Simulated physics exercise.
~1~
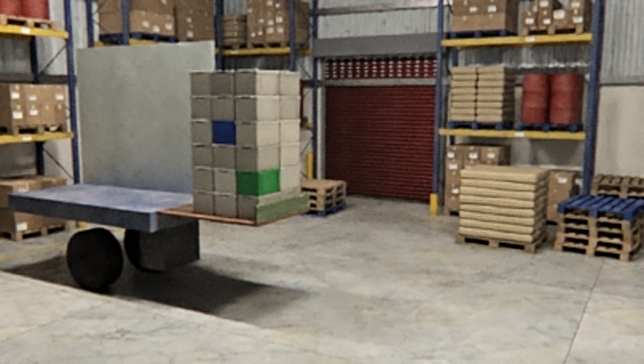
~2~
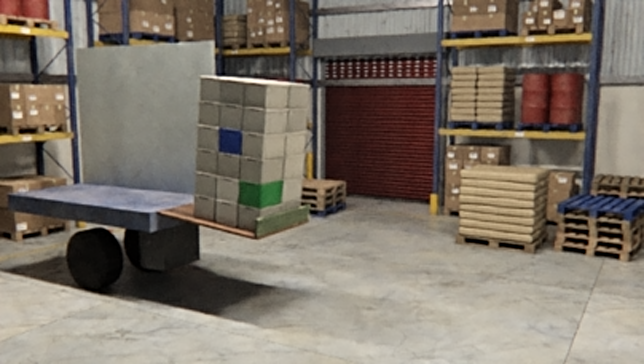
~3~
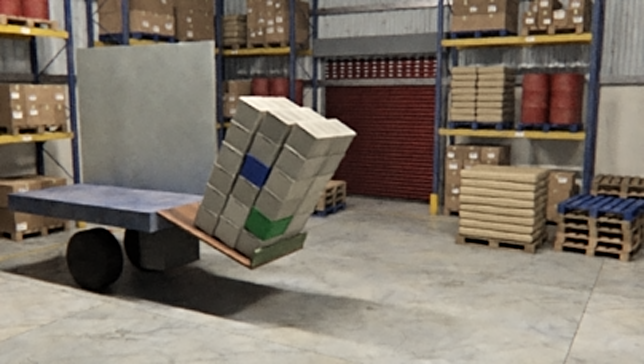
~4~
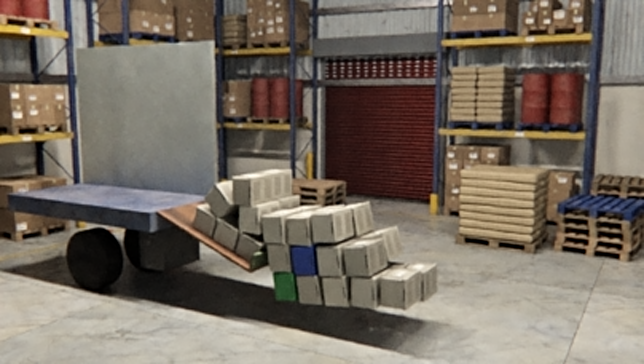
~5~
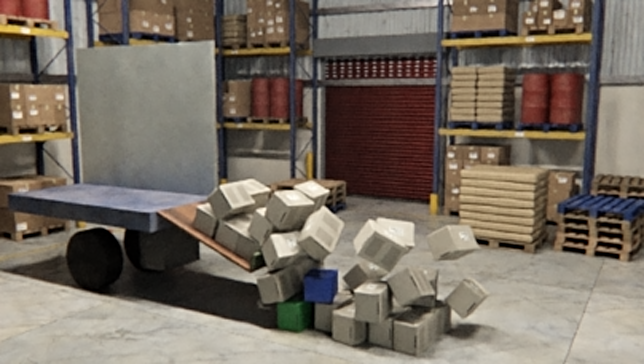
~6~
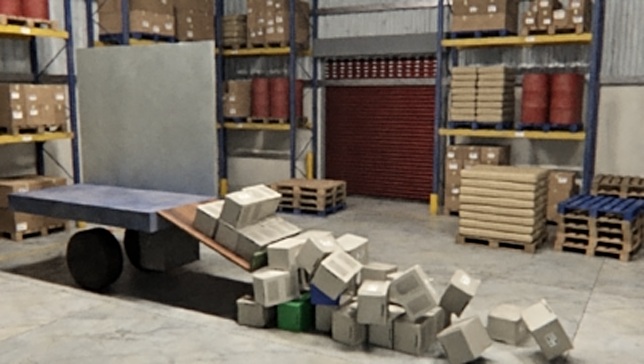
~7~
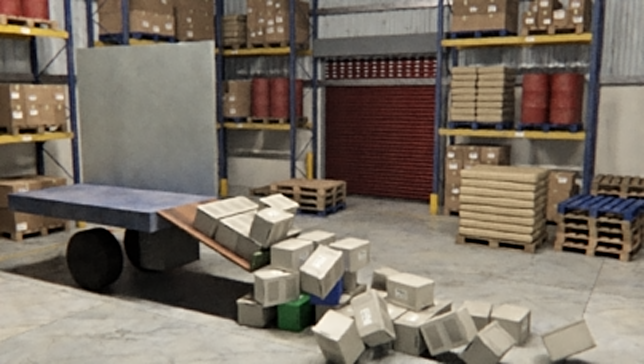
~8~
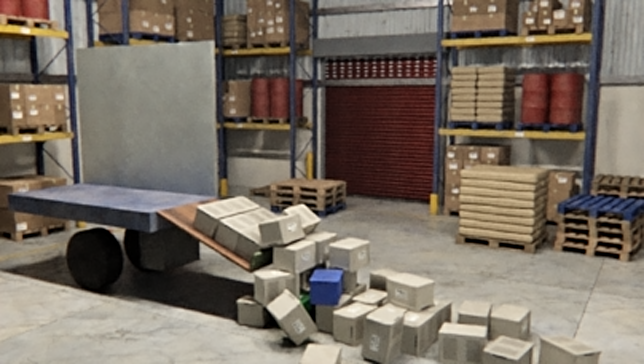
At the start, a tall, neat stack of pale boxes, with one blue and one green among them, stands on the tail platform of a flatbed in a warehouse. The platform begins to dip at its right end, and the stack leans to the right with it. The slope steepens and the whole stack topples over the low edge, its upper boxes swinging down toward the floor. The boxes break apart and tumble across the concrete, some rolling farther right. It ends with most of them heaped and scattered on the floor, while a few remain on the tilted platform.
